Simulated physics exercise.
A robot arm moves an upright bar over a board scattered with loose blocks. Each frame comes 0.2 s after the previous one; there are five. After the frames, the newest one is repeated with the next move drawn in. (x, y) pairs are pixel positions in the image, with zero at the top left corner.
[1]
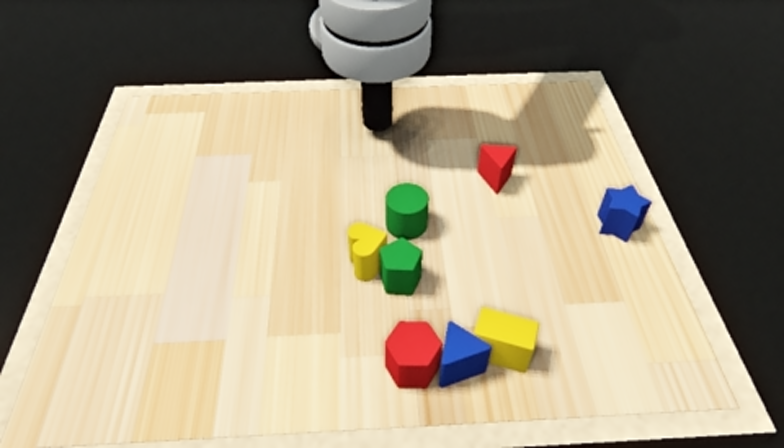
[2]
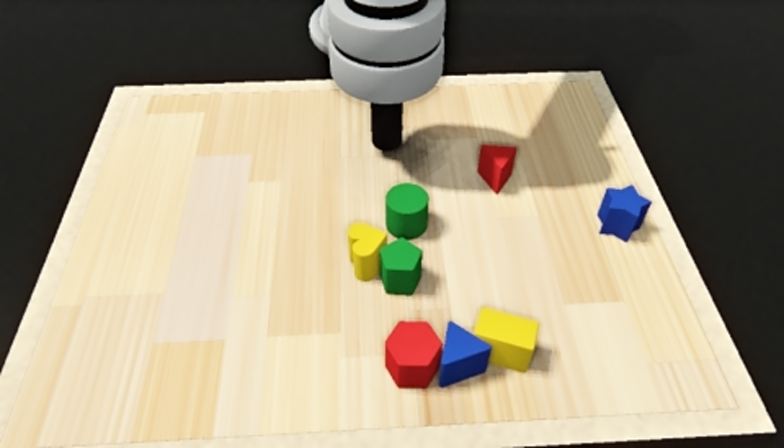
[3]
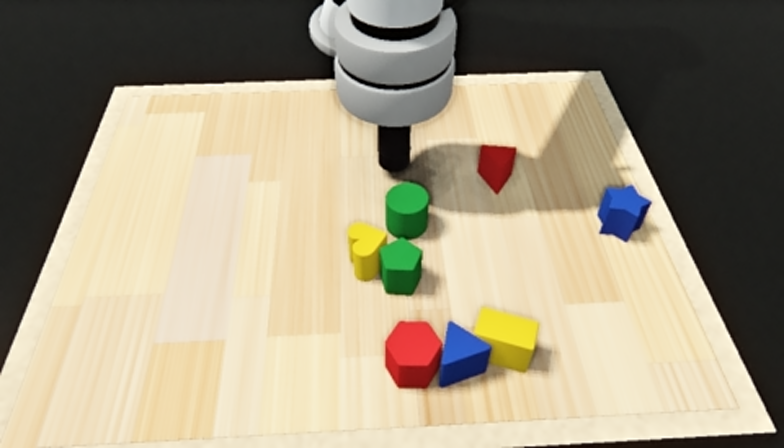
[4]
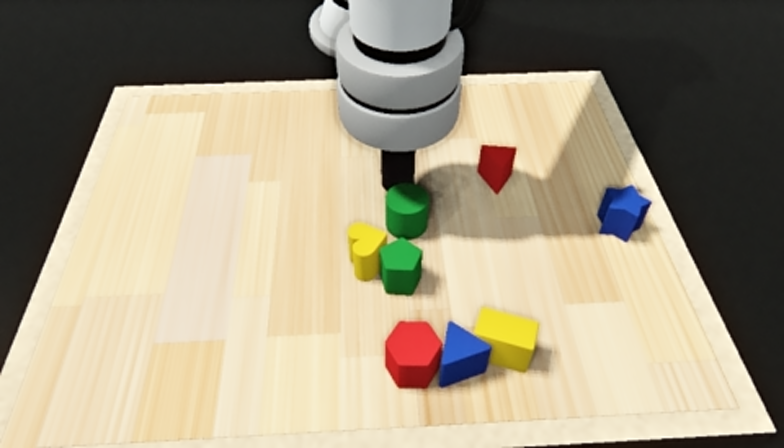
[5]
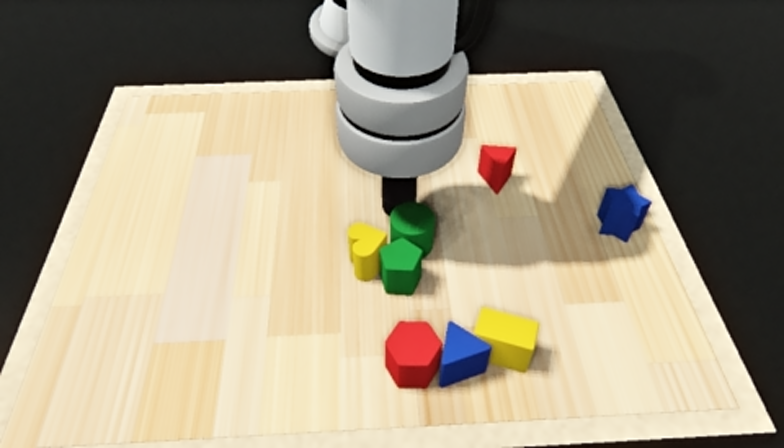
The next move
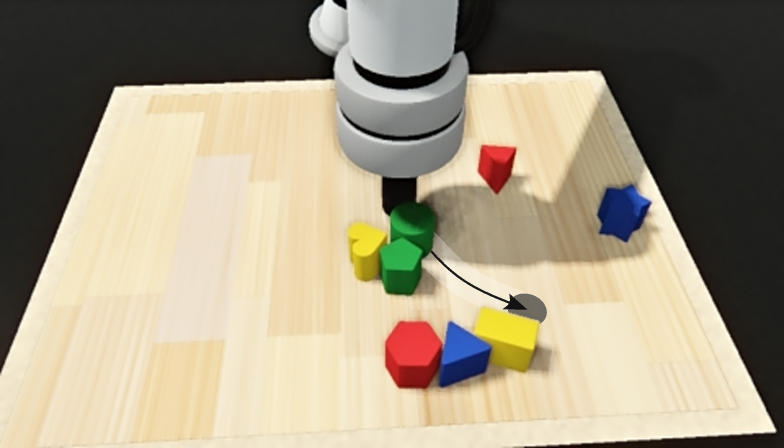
Robot arm lowering its black bar toward the viewer across a wooden board, nudging the green cylinder slightly toward the green pentagon.
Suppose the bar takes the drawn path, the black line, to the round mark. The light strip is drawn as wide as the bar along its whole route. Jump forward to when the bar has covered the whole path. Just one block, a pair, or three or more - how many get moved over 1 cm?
Two of them.
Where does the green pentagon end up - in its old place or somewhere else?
The answer is that it is displaced.
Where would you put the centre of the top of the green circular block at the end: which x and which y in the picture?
Final place: (439, 280).
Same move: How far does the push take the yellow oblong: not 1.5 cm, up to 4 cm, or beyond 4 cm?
Final distance: Less than 1.5 cm.
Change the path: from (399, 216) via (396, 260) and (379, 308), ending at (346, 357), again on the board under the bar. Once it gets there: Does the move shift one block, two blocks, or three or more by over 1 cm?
Total: Three-plus.
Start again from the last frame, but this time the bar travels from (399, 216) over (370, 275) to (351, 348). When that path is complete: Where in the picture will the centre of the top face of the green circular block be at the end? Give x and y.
My best guess is (418, 242).
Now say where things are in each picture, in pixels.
In the first picture, tip of the bar at (378, 123), middles of tops, green pentagon at (401, 254), green circular block at (407, 197), yellow oblong at (507, 327).
In the second picture, bar at (387, 142), nothing pushed.
In the third picture, bar at (394, 162), nothing pushed.
In the fourth picture, bar at (398, 184), nothing pushed.
In the fifth picture, bar at (399, 207), green pentagon at (401, 254), green circular block at (413, 217), yellow oblong at (507, 327).
The line goes from (399, 216) by way of (449, 269) to (527, 310).
The first path, step by step. One third of the way, bar at (433, 243); green pentagon at (395, 278), turned 20° clockwise; green circular block at (430, 258).
Two thirds of the way, bar at (473, 277); green pentagon at (392, 282), turned 30° clockwise; green circular block at (439, 280).
At the end, bar at (530, 301); green pentagon at (392, 282), turned 30° clockwise; green circular block at (439, 280); yellow oblong unmoved.
